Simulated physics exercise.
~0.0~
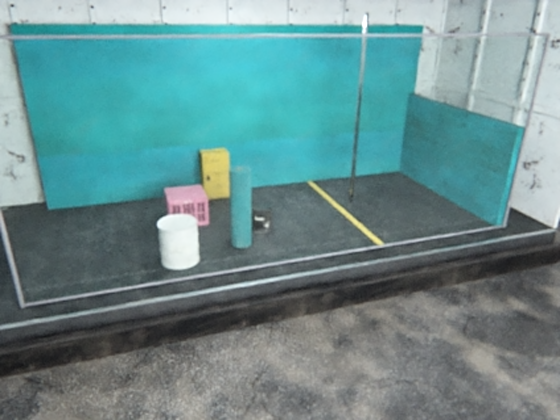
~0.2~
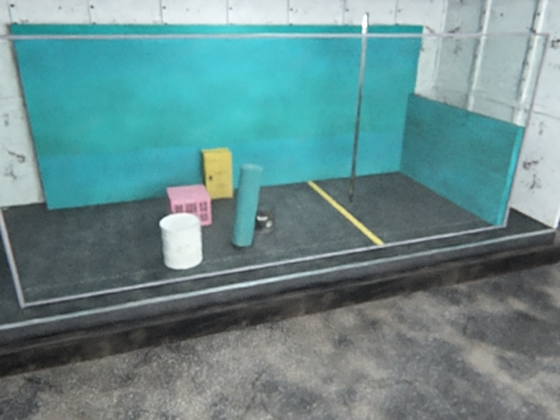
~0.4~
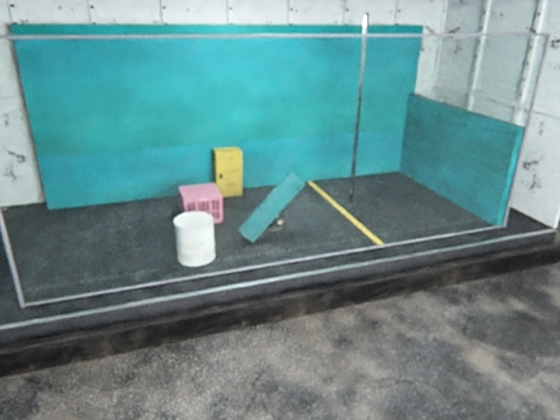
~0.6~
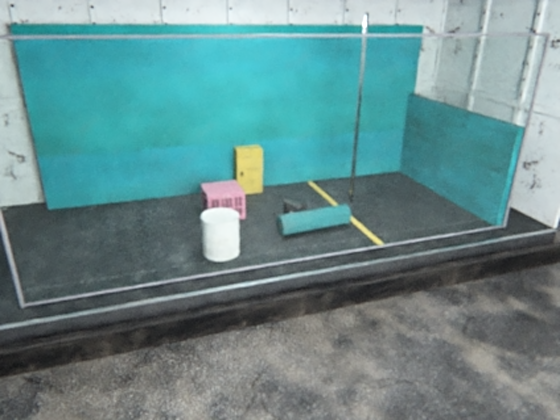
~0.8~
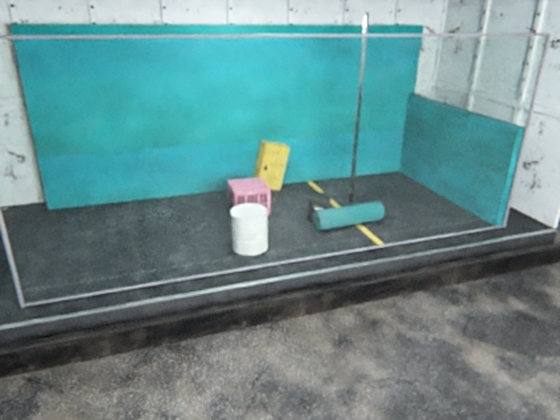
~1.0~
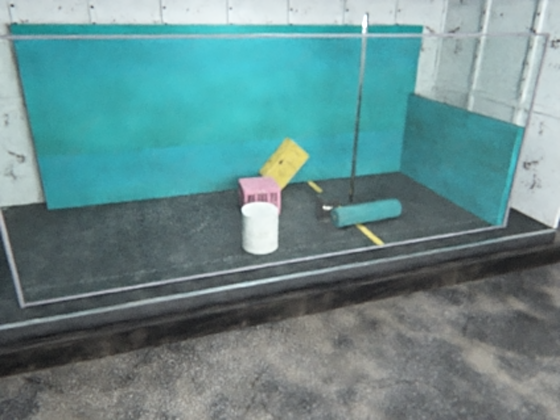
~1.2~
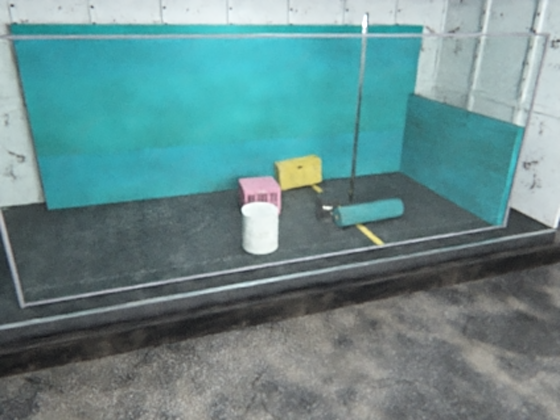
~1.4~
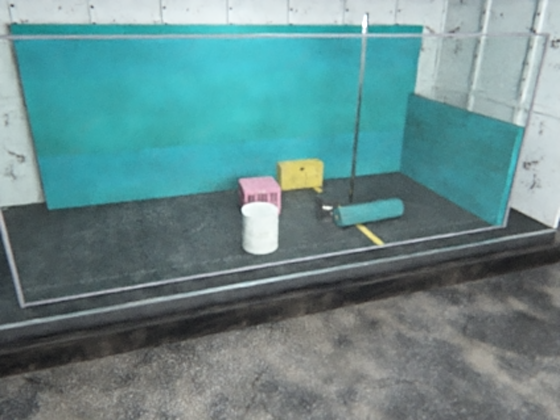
A teal roll topples and crosses the yellow line as the other goods slide right.
